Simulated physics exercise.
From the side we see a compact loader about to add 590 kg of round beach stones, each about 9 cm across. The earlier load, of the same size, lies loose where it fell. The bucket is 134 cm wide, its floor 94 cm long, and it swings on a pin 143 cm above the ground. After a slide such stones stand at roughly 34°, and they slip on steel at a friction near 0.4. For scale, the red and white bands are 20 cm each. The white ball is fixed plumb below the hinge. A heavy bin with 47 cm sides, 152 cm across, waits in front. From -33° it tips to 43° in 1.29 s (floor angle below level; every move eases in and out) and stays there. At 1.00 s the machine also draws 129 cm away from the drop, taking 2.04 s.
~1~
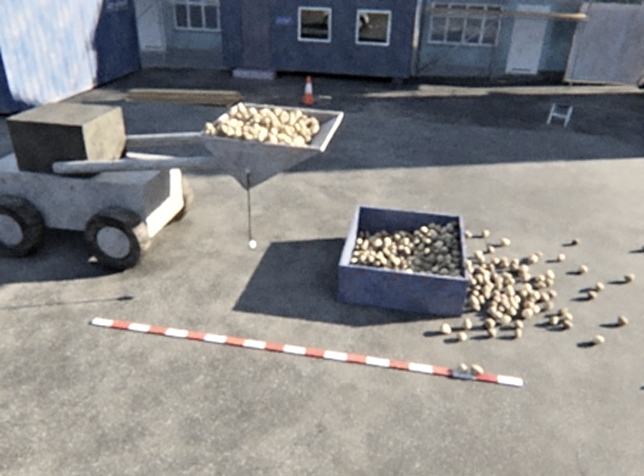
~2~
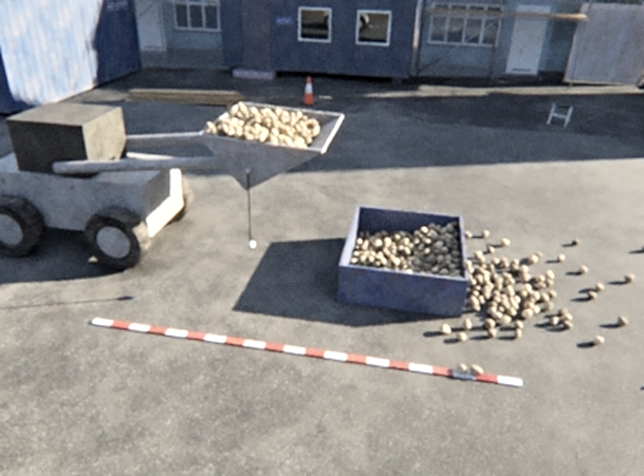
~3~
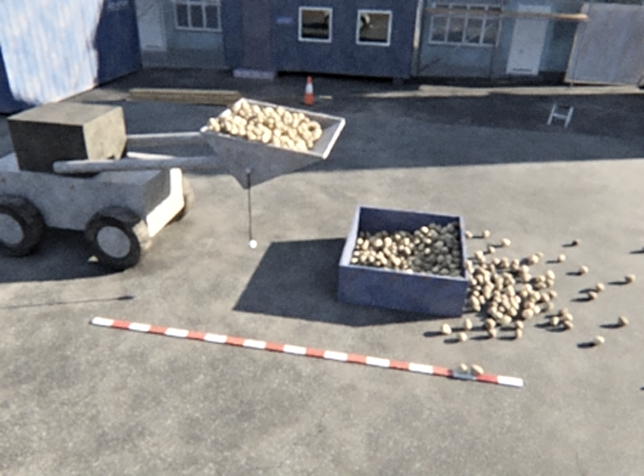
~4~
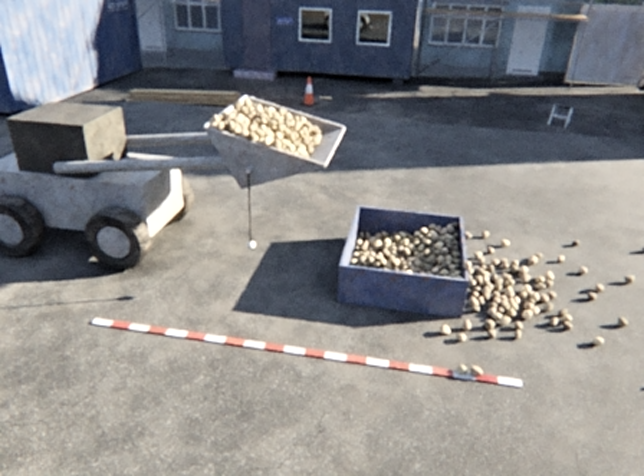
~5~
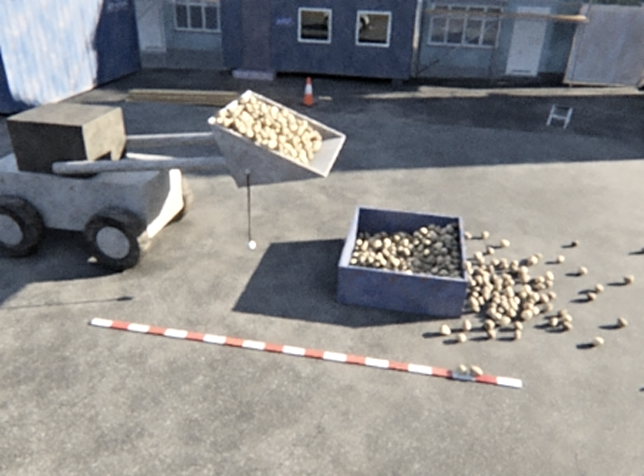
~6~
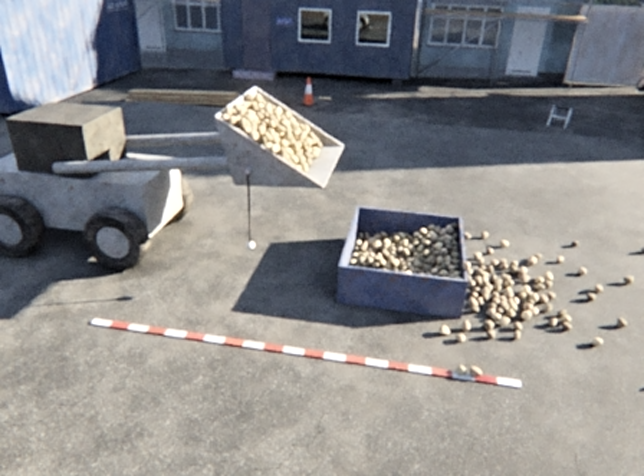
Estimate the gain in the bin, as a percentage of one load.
Some 1 per cent is added.
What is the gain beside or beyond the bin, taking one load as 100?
Some 0 per cent of a load.
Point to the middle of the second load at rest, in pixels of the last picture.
Near (319, 258).
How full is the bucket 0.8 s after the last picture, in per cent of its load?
It holds some 30 per cent.
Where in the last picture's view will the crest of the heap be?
Around (342, 242).
Then, 0.4 s after the last picture the floor is at 31°; in per cent of one load, 97 in the bucket, 3 short of the bin, 83 in the bin, 17 beside or beyond the bin; the foremost stones are at (612, 288).
Then, 0.8 s after the last picture the floor is at 43°; in per cent of one load, 28 in the bucket, 72 short of the bin, 84 in the bin, 17 beside or beyond the bin; the foremost stones are at (612, 288).
Then, 3.0 s after the last picture the floor is at 43°; in per cent of one load, 0 in the bucket, 97 short of the bin, 84 in the bin, 19 beside or beyond the bin; the foremost stones are at (612, 288).
Then, 5.8 s after the last picture the floor is at 43°; in per cent of one load, 0 in the bucket, 97 short of the bin, 84 in the bin, 19 beside or beyond the bin; the foremost stones are at (612, 288). Net gain in the bin, 1.
